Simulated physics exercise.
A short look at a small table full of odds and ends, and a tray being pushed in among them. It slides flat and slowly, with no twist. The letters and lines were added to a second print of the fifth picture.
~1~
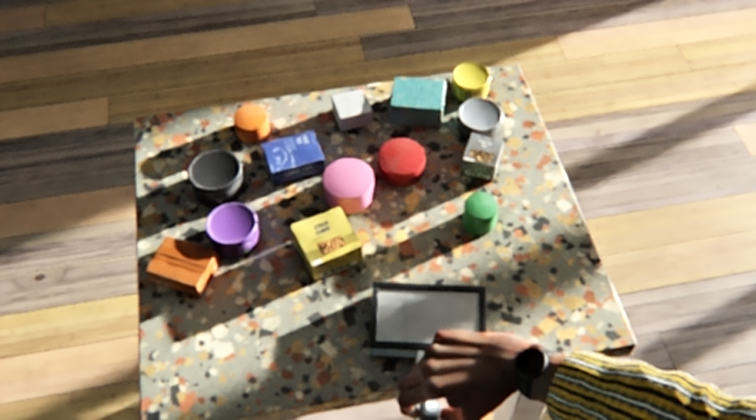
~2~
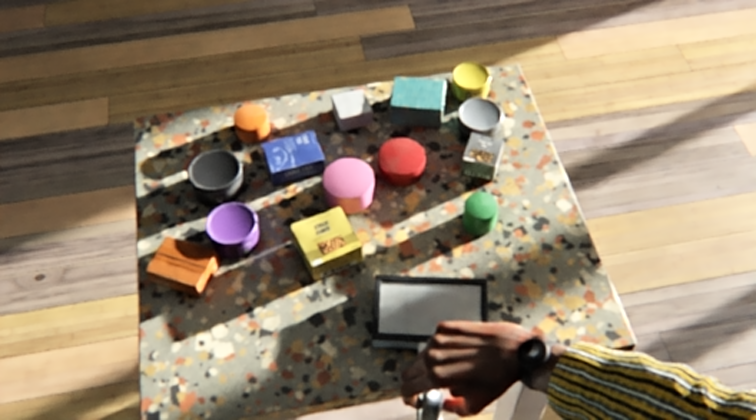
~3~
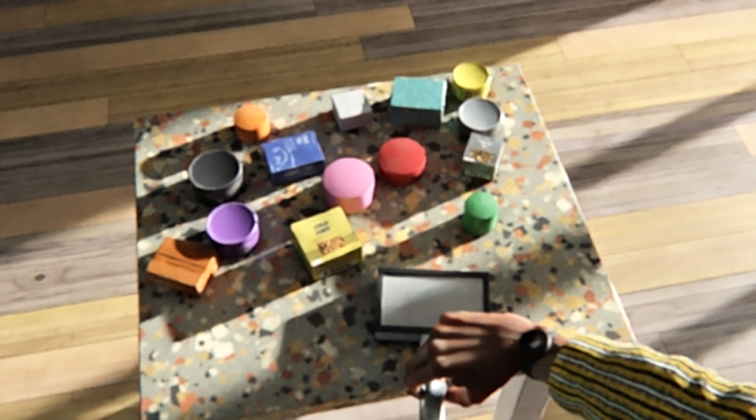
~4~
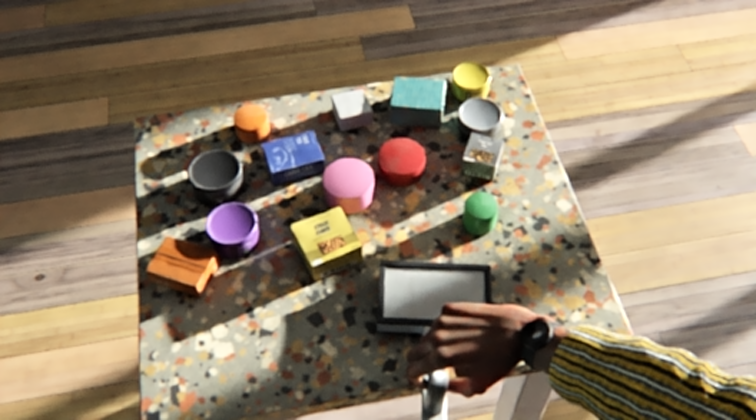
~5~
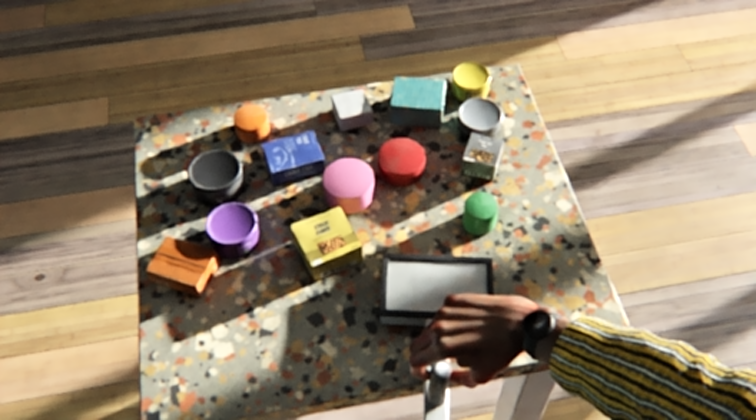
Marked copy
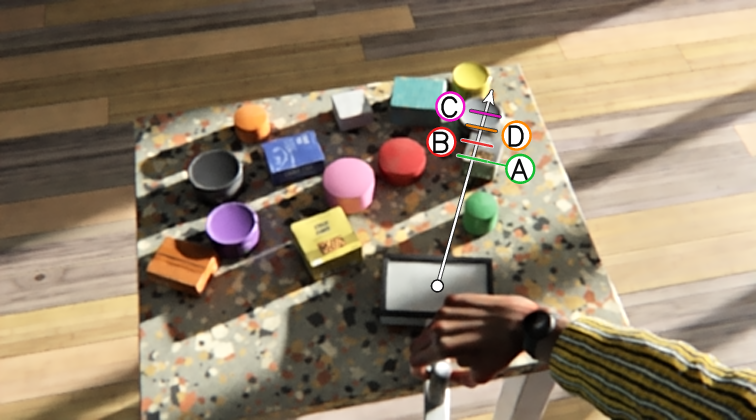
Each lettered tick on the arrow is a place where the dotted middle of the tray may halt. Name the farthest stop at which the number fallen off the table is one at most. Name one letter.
No farther than B.
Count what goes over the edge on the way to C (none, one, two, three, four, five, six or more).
Two.
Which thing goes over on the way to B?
The yellow tub.
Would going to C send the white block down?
By then, no.
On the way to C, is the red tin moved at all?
Yes.
On the marked copy, A at (473, 159); B at (477, 143); C at (486, 114); D at (481, 128); the arrow from (437, 286) to (492, 91); the white dot at (437, 286).
Following B. Soon after the start, tray (452, 235); green tin (481, 193); yellow tub (471, 83).
Later, tray (467, 184); yellow tub (466, 66); grey tub (476, 95).
In the end, tray (476, 149); yellow tub over the edge; grey tub (466, 68); one fallen.
As for the rest, A is within the limit but short; C drops two; D drops two.
